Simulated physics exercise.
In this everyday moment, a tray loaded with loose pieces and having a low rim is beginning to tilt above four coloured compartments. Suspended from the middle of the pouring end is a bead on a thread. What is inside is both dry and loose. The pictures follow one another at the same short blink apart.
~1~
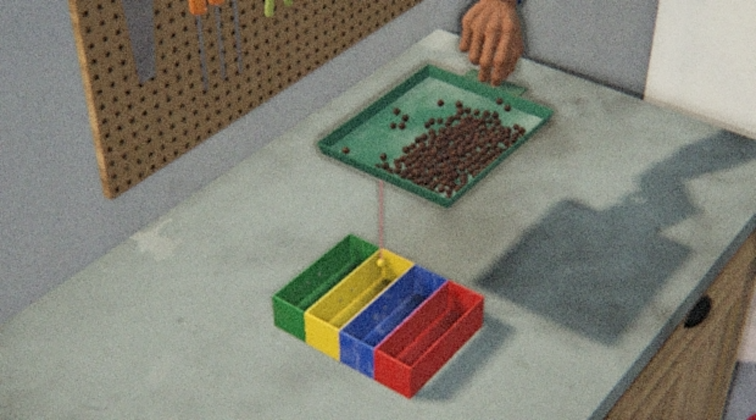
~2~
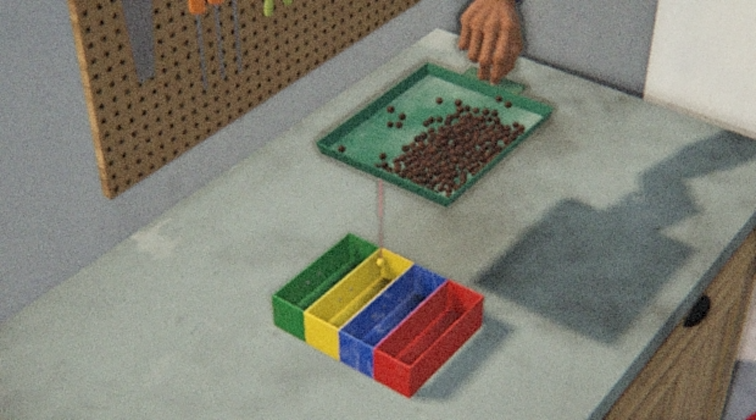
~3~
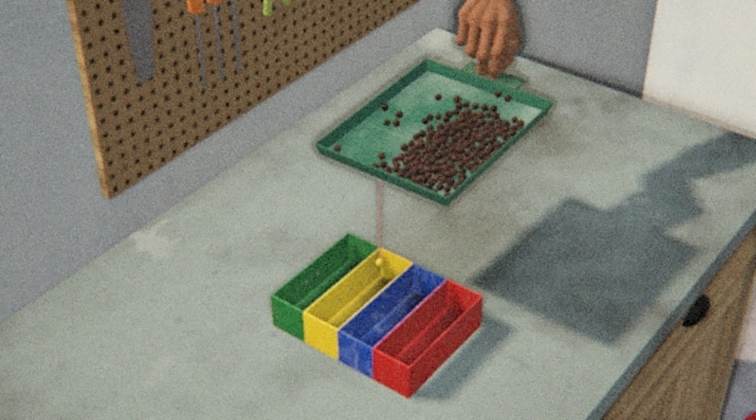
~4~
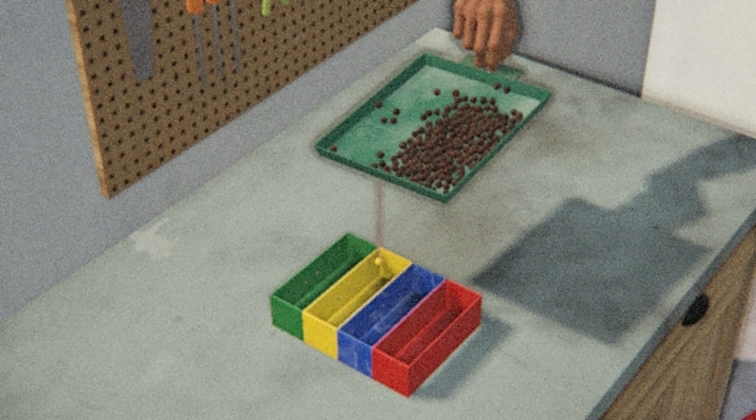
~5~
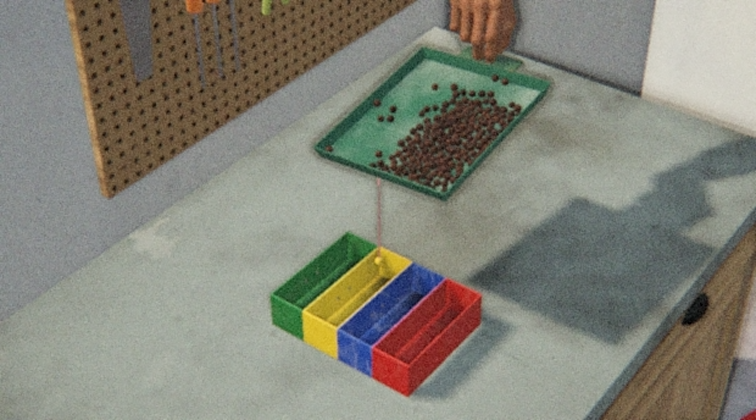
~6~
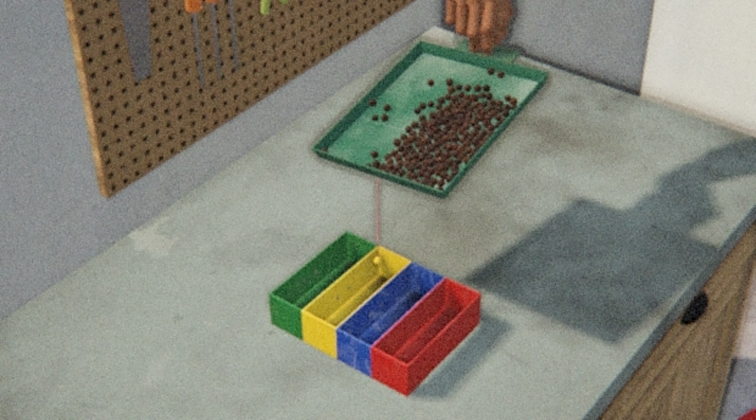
A green tray of small brown balls, held at its far end by a hand, tilted slightly toward its left corner above green, yellow, blue and red compartments, while the balls barely shifted.
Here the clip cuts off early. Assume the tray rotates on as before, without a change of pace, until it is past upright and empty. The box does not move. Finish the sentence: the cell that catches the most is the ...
... Green cell.
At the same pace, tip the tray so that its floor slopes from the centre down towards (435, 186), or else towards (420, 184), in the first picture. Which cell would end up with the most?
The first time it's that red cell, the second time it's the red cell.
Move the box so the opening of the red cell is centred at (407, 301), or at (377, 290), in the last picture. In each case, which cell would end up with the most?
The first placing favours the green cell, while the second favours the yellow one.
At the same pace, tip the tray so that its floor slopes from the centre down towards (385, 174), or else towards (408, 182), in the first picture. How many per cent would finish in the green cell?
First case: 20 %; second case: 0 %.
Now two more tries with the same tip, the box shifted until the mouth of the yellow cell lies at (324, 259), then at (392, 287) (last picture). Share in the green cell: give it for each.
Roughly 30% the first time and 10% the second time.
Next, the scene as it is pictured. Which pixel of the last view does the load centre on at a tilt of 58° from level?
In the last view the centre sits at roughly (360, 153).
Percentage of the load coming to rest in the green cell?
I'd put it at some 30 per cent.
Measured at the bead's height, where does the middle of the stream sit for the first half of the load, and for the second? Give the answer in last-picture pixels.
I'd place the first part at (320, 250) and the rest at (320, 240).
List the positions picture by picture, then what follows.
In the first frame, corners of the pouring end near (322, 142) and (448, 197), level; middle of the load near (452, 149), chocolate balls; bead on its thread near (382, 263); green cell near (290, 316); yellow cell near (323, 334); blue cell near (357, 352); red cell near (393, 371).
In the second frame, corners of the pouring end near (321, 142) and (448, 196), level; middle of the load near (452, 148).
In the third frame, corners of the pouring end near (320, 143) and (446, 195), tipped barely, lowest at the left corner; middle of the load near (450, 145).
In the fourth frame, corners of the pouring end near (319, 145) and (445, 193), tipped a little, lowest at the left corner; middle of the load near (449, 141).
In the fifth frame, corners of the pouring end near (318, 146) and (444, 190), tipped a little, lowest at the left corner; middle of the load near (448, 137).
In the sixth frame, corners of the pouring end near (317, 147) and (442, 189), tipped a little, lowest at the left corner; middle of the load near (445, 134), a little on the move; green cell near (287, 314); yellow cell near (320, 332); blue cell near (354, 350); red cell near (390, 369).
Shortly afterwards, tray tipped steeply; the bulk on the tray; only a few in the green cell; a little falling or outside the box.
Next, tray tipped right over; only a few on the tray; near a third in the green cell; a little in the yellow cell; only a few in the red cell; only a few in the blue cell; near two thirds falling or outside the box.
Some moments later, tray tipped past a quarter turn; near a third in the green cell; a little in the yellow cell; only a few in the red cell; only a few in the blue cell; near two thirds falling or outside the box.
In the end, tray tipped past a quarter turn; near a third in the green cell; a little in the yellow cell; only a few in the red cell; only a few in the blue cell; near two thirds outside the box.
